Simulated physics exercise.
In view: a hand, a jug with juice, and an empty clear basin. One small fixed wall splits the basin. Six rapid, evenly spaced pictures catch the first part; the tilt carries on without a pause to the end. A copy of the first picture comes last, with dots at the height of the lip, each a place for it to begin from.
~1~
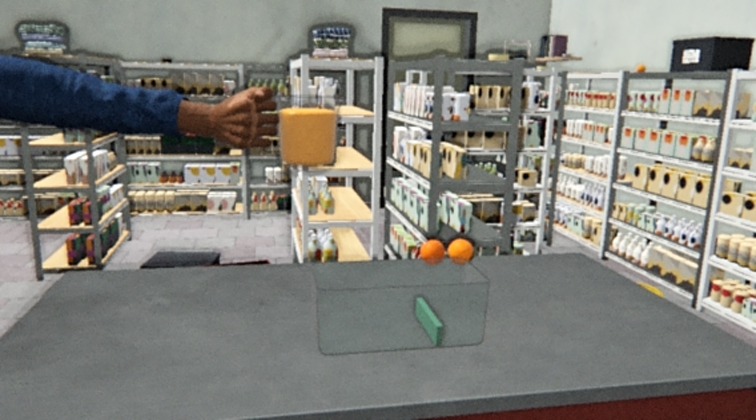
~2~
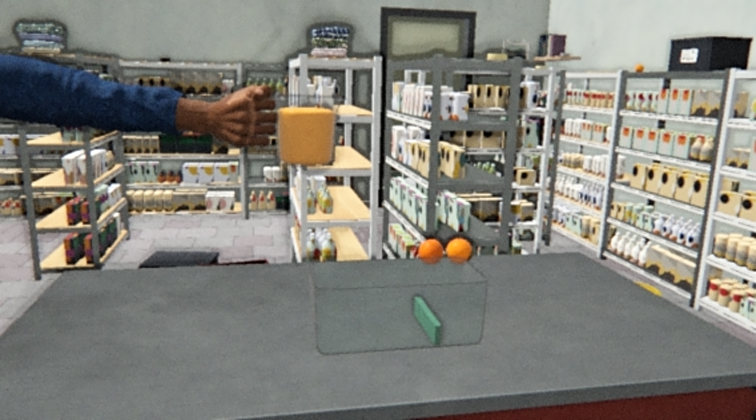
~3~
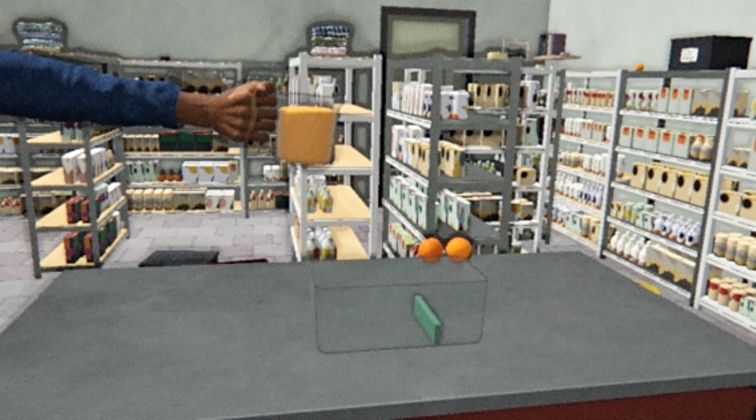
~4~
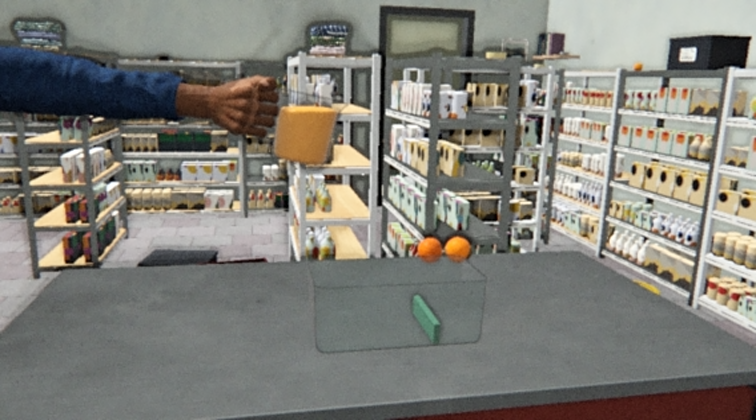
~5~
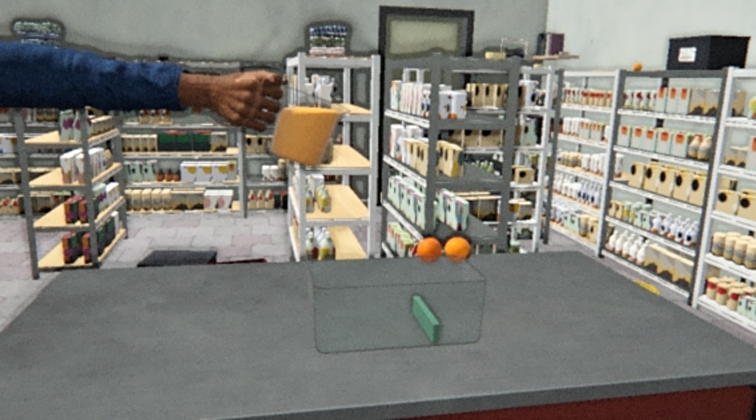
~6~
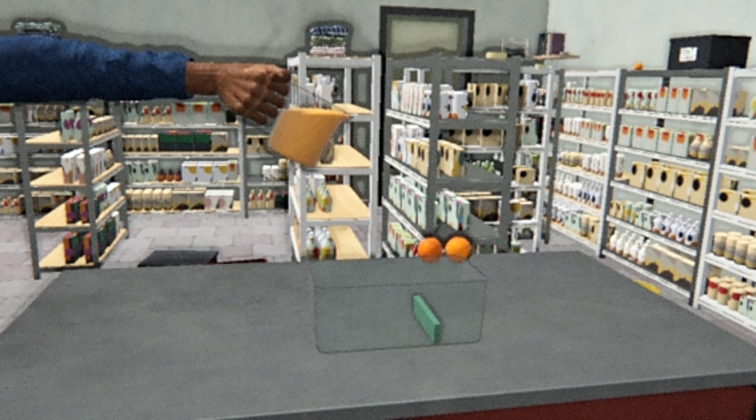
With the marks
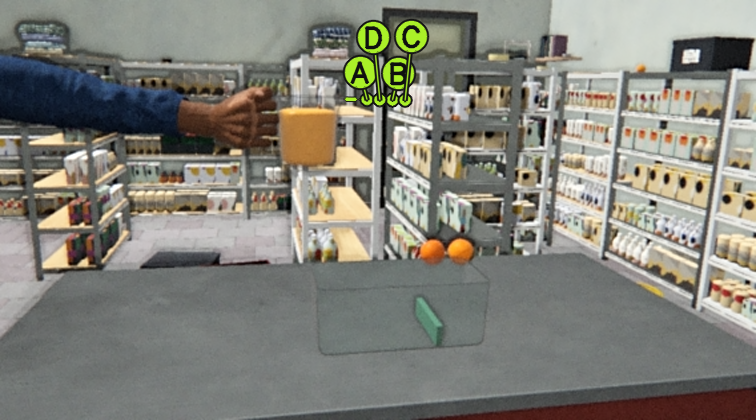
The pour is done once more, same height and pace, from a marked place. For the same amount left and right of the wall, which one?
Go for D.
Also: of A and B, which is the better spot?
B it is.
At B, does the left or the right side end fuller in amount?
More ends on the right.
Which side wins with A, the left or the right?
The left one.
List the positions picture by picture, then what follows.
In the first picture, upright, lip at (346, 99); basin from (318, 354) to (483, 342); top of the wall at (429, 311); nothing has left yet.
In the second picture, upright, lip at (345, 99); nothing has left yet.
In the third picture, tipped about 5°, lip at (347, 100); nothing has left yet.
In the fourth picture, tipped about 10°, lip at (348, 104); nothing has left yet.
In the fifth picture, tipped about 18°, lip at (350, 110); nothing has left yet.
In the sixth picture, tipped about 27°, lip at (353, 118); nothing has left yet.
In lime, A at (366, 99); B at (392, 100); C at (405, 100); D at (379, 99).
For spot A, about 86 % ends left of the wall and 8 % right of it; 6 % is lost outside.
For spot B, about 29 % ends left of the wall and 68 % right of it; 4 % is lost outside.
For spot C, about 32 % ends left of the wall and 63 % right of it; 5 % is lost outside.
For spot D, about 49 % ends left of the wall and 48 % right of it; 3 % is lost outside.
